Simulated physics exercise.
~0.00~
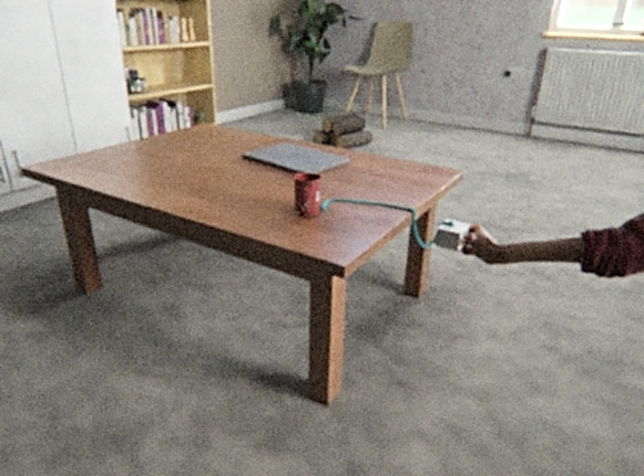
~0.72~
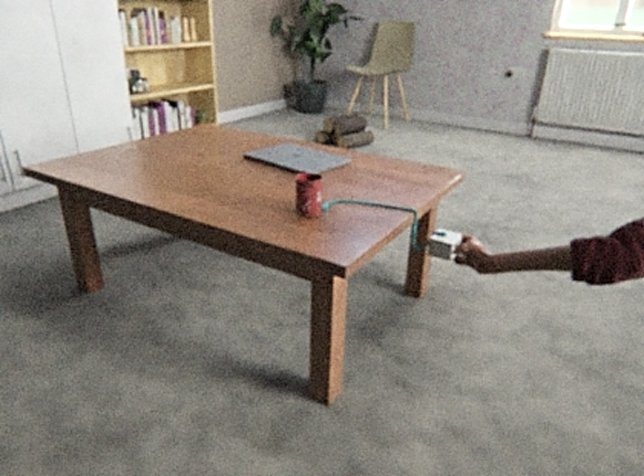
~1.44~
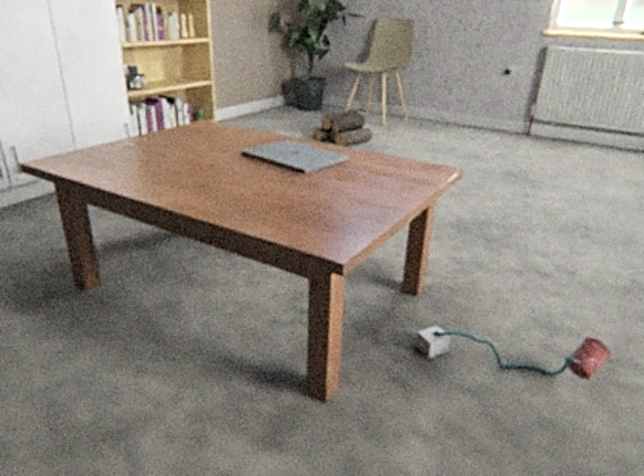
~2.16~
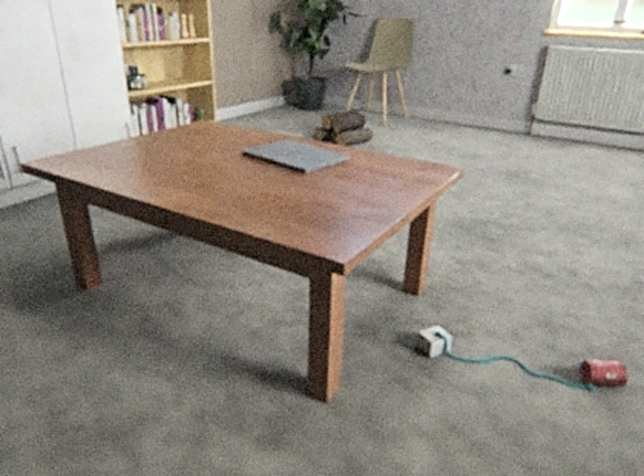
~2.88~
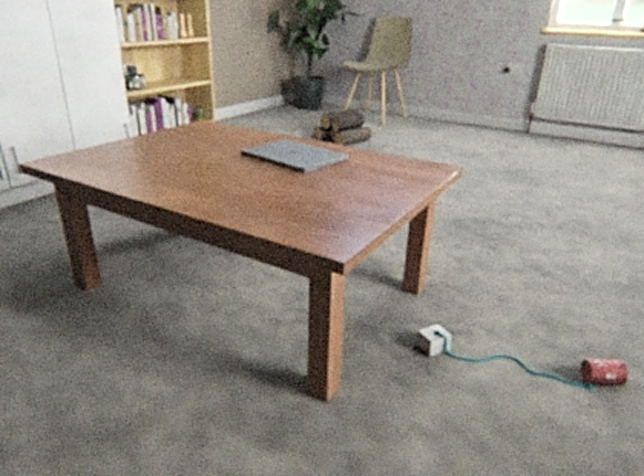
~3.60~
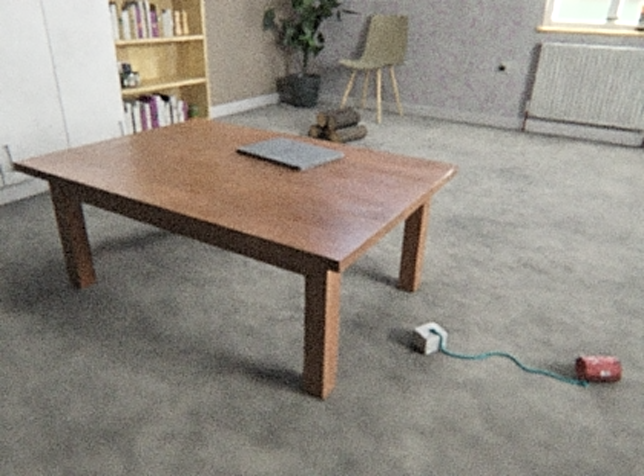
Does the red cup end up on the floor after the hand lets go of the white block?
Yes, the red cup follows the white block off the table. Both end up on the floor, with the cup lying on its side.
